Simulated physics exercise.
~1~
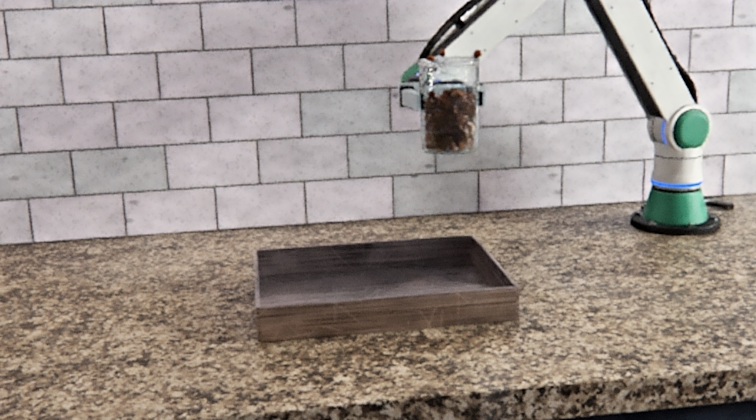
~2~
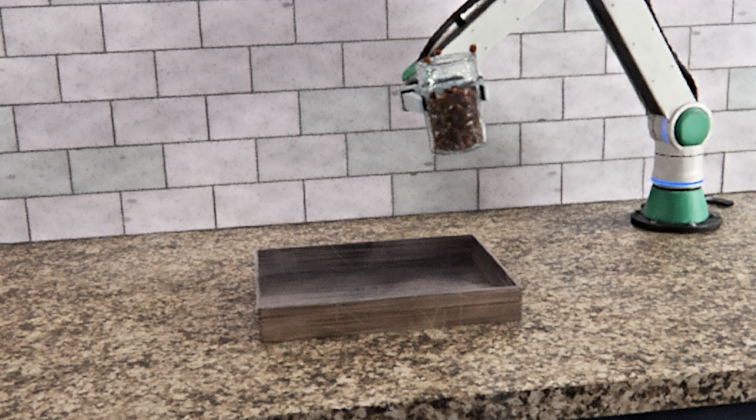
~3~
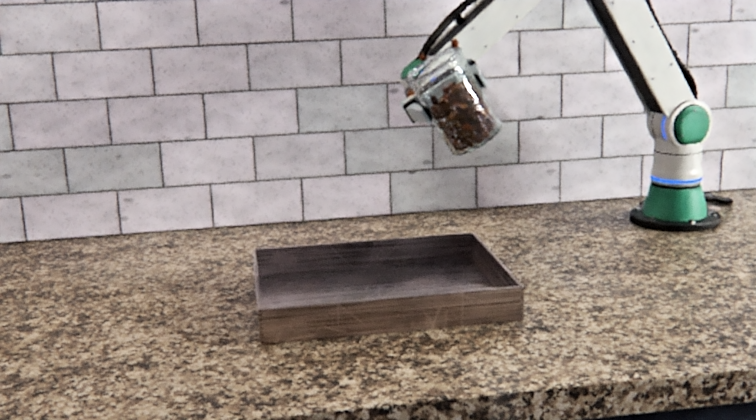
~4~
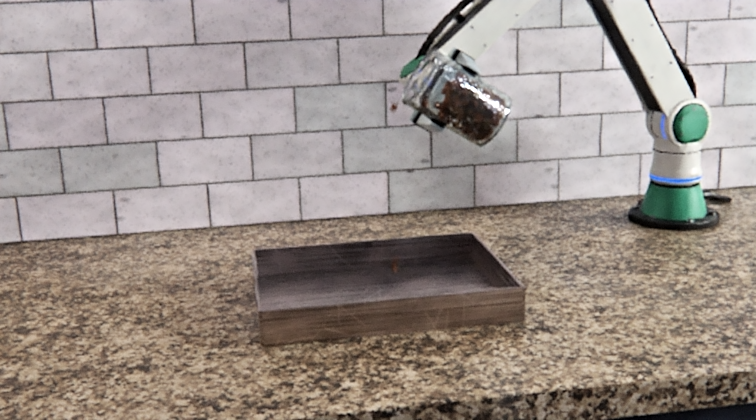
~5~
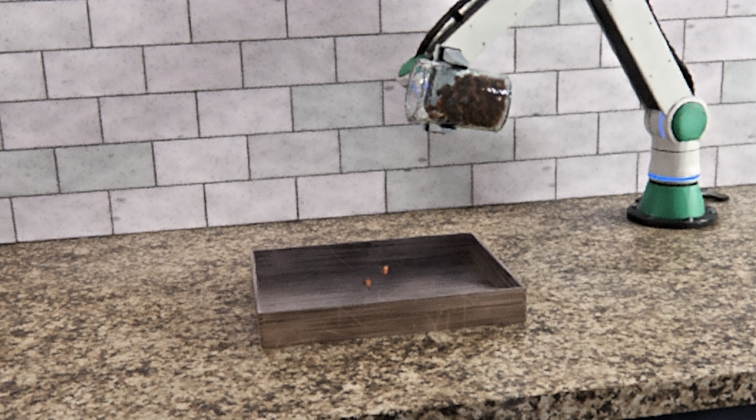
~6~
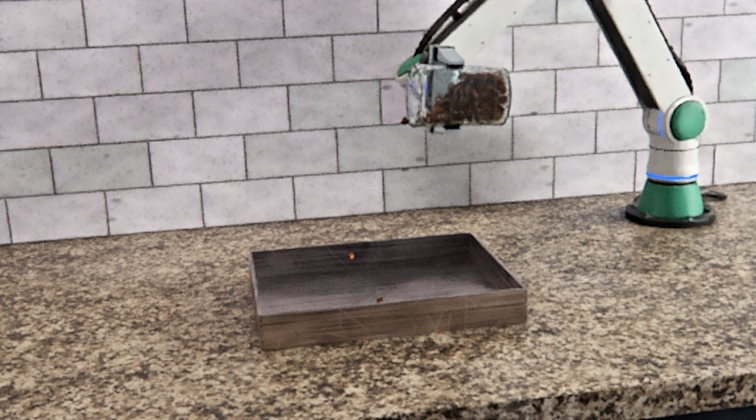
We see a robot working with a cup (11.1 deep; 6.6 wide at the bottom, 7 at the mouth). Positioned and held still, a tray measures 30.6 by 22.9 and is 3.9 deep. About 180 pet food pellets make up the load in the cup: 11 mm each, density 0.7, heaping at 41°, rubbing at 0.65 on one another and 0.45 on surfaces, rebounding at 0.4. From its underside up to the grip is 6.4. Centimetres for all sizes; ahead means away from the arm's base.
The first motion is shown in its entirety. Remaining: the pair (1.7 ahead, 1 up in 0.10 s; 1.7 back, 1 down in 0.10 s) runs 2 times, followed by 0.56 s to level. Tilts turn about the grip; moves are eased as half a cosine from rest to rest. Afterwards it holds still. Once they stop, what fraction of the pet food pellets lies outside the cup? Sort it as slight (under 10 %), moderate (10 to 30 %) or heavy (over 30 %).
It counts as moderate.
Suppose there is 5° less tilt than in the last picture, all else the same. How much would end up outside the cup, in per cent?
About 10 percent.
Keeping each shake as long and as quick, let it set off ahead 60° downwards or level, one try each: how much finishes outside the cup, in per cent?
About 0 and 15 per cent.
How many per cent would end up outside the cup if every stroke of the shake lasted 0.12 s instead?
I'd expect close to 10 in a hundred.
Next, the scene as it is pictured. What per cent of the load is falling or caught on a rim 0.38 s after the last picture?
Some 5 per cent.
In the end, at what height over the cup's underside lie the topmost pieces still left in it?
Roughly 8.5 centimetres.
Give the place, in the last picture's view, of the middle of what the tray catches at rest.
About (367, 295).
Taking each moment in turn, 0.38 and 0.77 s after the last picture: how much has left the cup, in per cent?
I'd put it near 10 percent first and near 20 percent later.
Then, 0.38 s on, tilted 86° forward, highest piece 27 above the table; 159 in the cup, 7 in the tray, 9 in flight or on a rim.
Then, 0.77 s on, tilted 23° forward, highest piece 29 above the table; 142 in the cup, 33 in the tray.
Then, 1.16 s on, level, highest piece 28 above the table; 142 in the cup, 33 in the tray.
Then, 2.21 s on, level, highest piece 28 above the table; 142 in the cup, 33 in the tray.
In the end, 142 in the cup, 33 in the tray. That is 19 % outside the cup.
